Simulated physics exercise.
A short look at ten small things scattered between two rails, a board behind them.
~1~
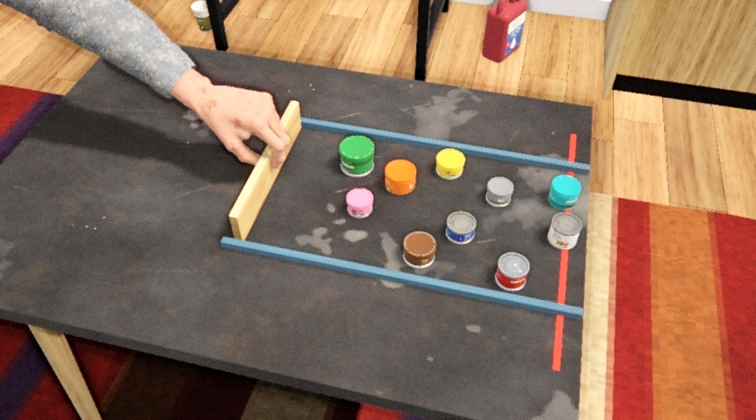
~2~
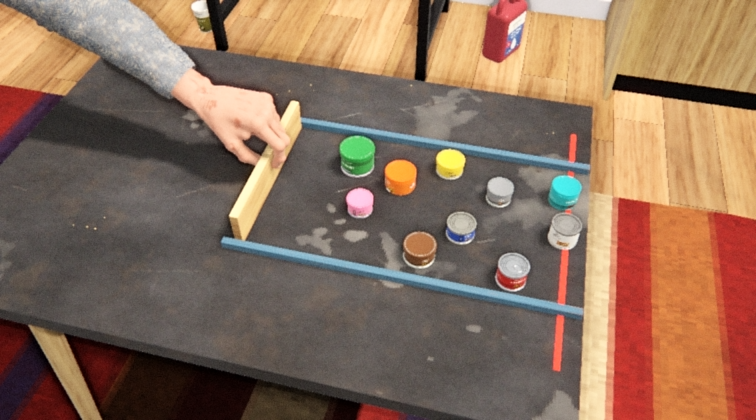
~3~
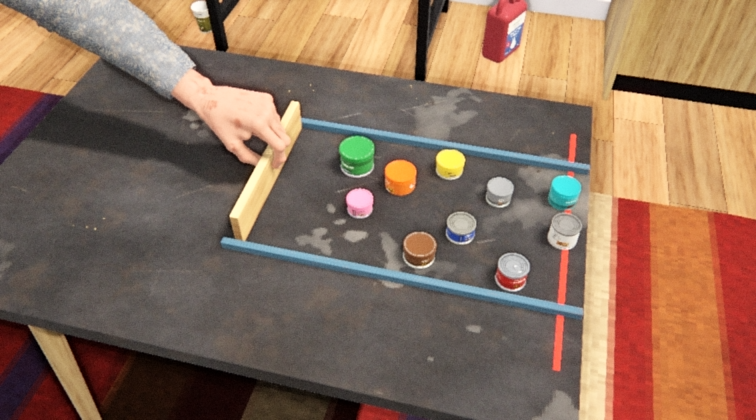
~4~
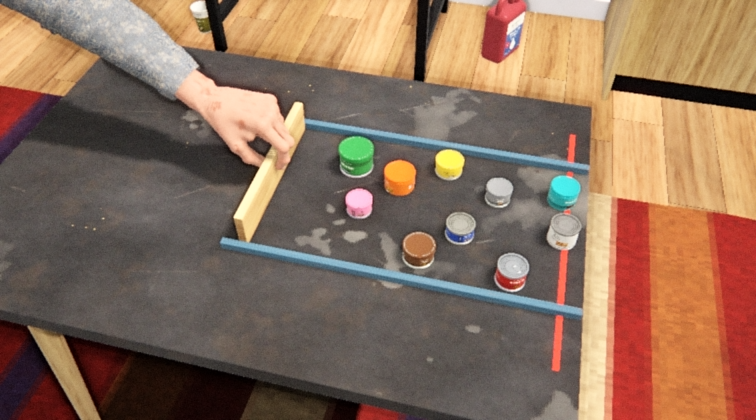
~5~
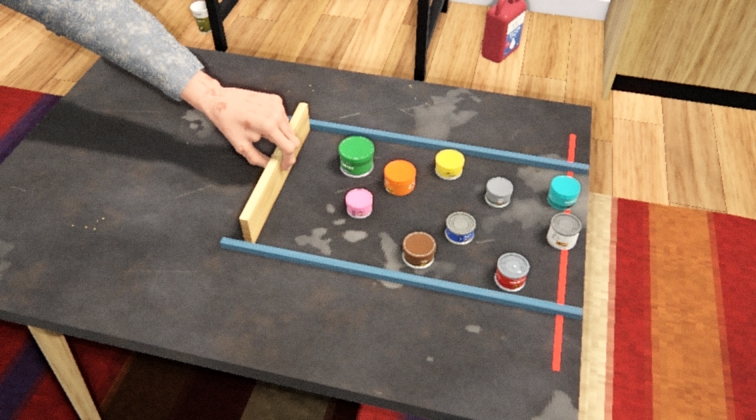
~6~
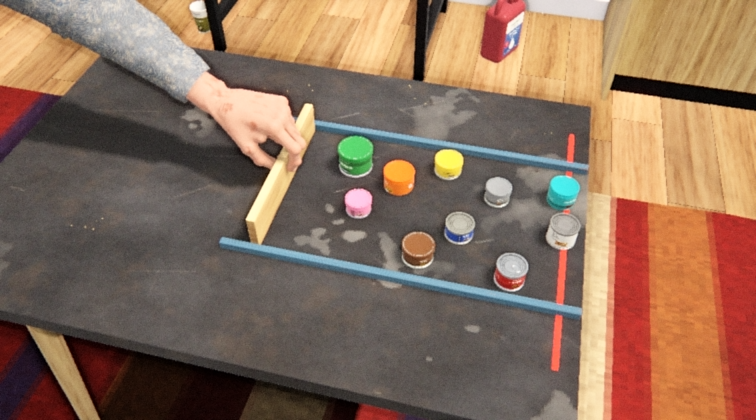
A hand slid a wooden board slightly to the right between two blue rails on a dark table, while the ten small colorful pots scattered in front of it stayed where they were.
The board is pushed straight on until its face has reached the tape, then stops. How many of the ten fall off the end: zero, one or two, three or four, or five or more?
The number that fall off is five or more.
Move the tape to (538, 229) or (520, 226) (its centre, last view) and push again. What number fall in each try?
Try by try, 1 and 0.
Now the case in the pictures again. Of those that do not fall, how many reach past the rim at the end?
That would be 5.
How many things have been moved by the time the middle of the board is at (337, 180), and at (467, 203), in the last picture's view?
At the one place 1, at the other 7.
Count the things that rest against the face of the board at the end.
The number is 5.
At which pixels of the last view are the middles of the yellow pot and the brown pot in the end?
Near (584, 178) and (580, 283).
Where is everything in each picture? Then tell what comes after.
The first frame shows white pot (564, 231); turquoise tub (564, 193); red pot (512, 272); board (269, 167); tape (566, 234).
The second frame shows turquoise tub (564, 193); pink tin (360, 204).
The third frame shows red pot (512, 272); grey pot (499, 192).
The fourth frame shows white pot (564, 232); orange tub (400, 178).
The fifth frame shows turquoise tub (564, 193); blue pot (460, 229).
The sixth frame shows white pot (563, 232); turquoise tub (563, 193); red pot (511, 272); board (284, 170); tape (565, 234).
Soon after, none off yet; white pot at rest near (563, 232); turquoise tub at rest near (563, 193); red pot at rest near (511, 272).
Then, none off yet; white pot at rest near (563, 232); turquoise tub at rest near (563, 193); red pot at rest near (513, 274).
At rest, the number that fall off is five or more; fallen, blue pot, grey pot, red pot, turquoise tub and white pot.
